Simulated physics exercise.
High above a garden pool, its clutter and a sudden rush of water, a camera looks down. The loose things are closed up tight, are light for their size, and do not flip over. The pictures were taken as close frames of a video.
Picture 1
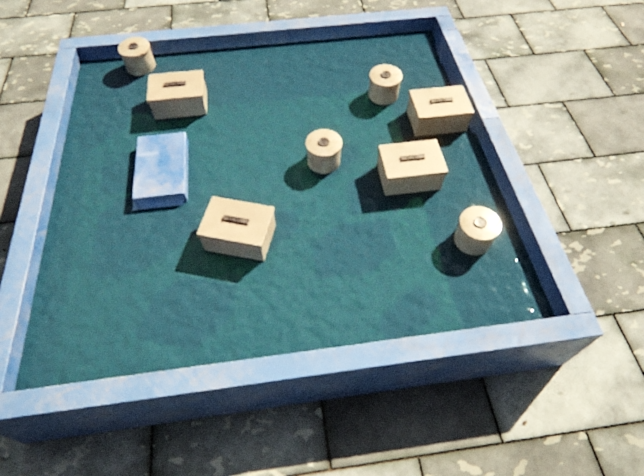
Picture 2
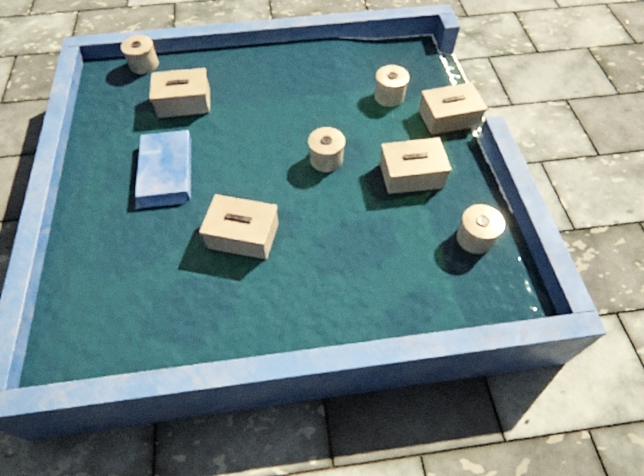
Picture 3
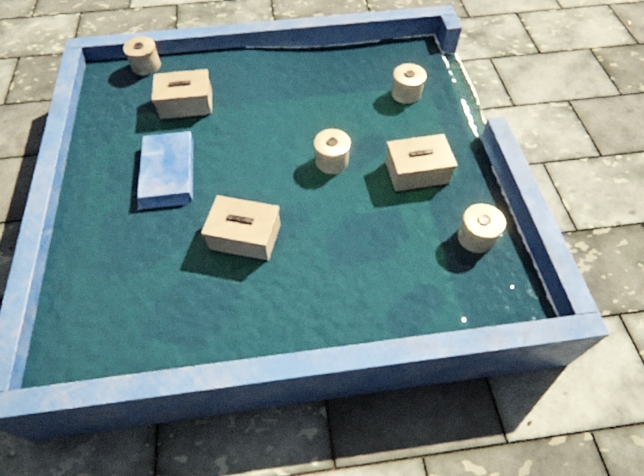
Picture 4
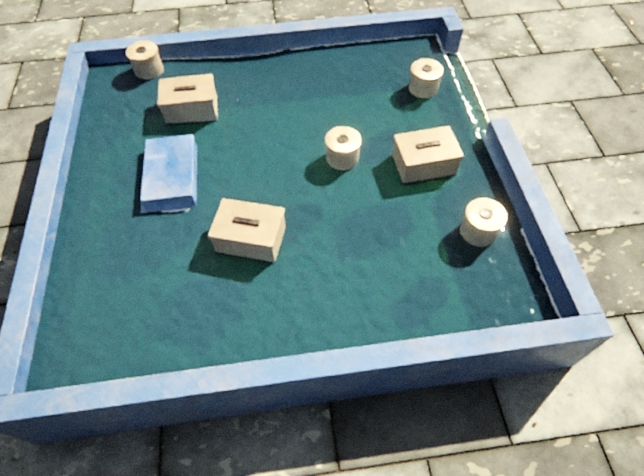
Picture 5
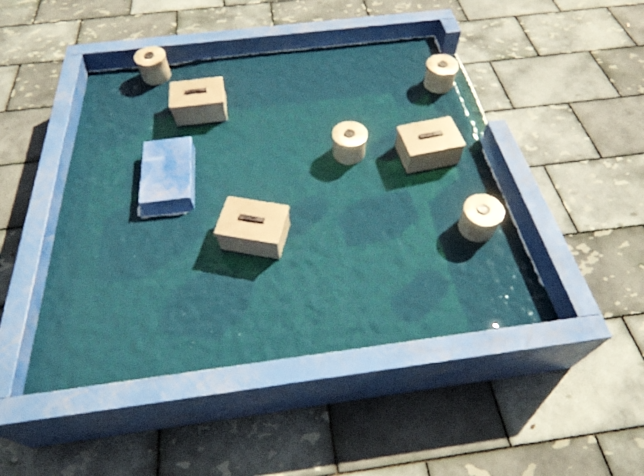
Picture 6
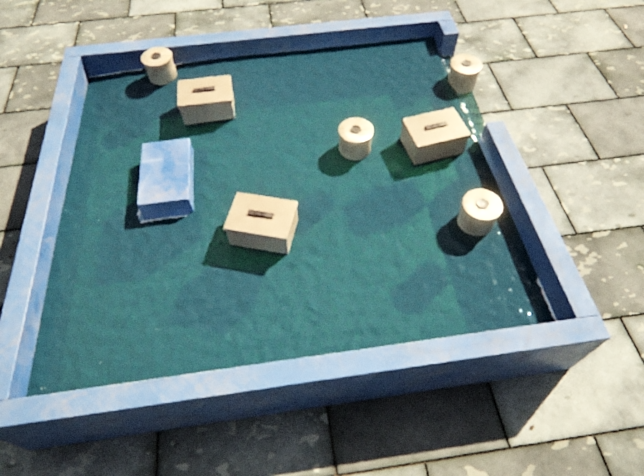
At the start, wooden boxes and round tubs float beside a pale blue block in a walled garden pool. A gap opens in the right wall near the far corner, and the box nearest it slips out of view. The remaining floating pieces then drift gradually rightward, with one tub reaching the gap.
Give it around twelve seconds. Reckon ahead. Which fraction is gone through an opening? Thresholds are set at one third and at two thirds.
It comes out within one to two thirds.
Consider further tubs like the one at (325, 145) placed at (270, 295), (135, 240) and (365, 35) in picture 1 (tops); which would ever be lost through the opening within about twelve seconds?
First copy doesn't escape, second copy doesn't escape, third copy escapes.
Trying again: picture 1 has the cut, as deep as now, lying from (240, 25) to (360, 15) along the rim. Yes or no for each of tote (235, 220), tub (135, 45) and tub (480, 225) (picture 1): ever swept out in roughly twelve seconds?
Going through them in turn: Remains behind; escaped; remains behind.
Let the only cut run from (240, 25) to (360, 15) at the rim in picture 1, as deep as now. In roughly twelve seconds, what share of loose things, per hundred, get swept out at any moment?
I'd put it near 60 per cent.
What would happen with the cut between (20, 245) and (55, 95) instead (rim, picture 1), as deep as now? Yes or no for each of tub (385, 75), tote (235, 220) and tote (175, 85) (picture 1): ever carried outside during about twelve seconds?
Outcome for each, in the order asked: Not flushed / flushed / flushed.
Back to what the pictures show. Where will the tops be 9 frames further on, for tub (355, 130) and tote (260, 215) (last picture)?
Tops end up close to (421, 98) and (293, 196) respectively.
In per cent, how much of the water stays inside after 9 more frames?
It comes out at 76 parts in a hundred.
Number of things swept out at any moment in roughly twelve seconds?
You get 5.
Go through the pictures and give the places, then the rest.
In the first picture, a tub at (386, 75) floats; a tote at (413, 158), afloat; 0 of 8 have shifted.
In the second picture, a tub at (393, 76), afloat; a tote at (416, 157) floats; 1 of 8 have shifted.
In the third picture, a tub at (410, 74), afloat, close to its start; a tote at (422, 154) floats, close to its start; 3 of 8 have shifted.
In the fourth picture, a tub at (427, 69) floats, close to its start; a tote at (428, 145) floats, close to its start; 5 of 8 have shifted.
In the fifth picture, a tub at (443, 65) floats, a stride from its start; a tote at (431, 136) floats, close to its start; 8 of 8 have shifted.
In the sixth picture, a tub at (466, 64), afloat, a stride from its start; a tote at (436, 127), afloat, a stride from its start; 8 of 8 have shifted.
A moment on, 2 of 8 are out; 6 afloat.
Next, 3 of 8 are out; 5 afloat.
Later, 5 of 8 are out; 3 afloat.
In the end, 5 of 8 are out; 3 afloat.
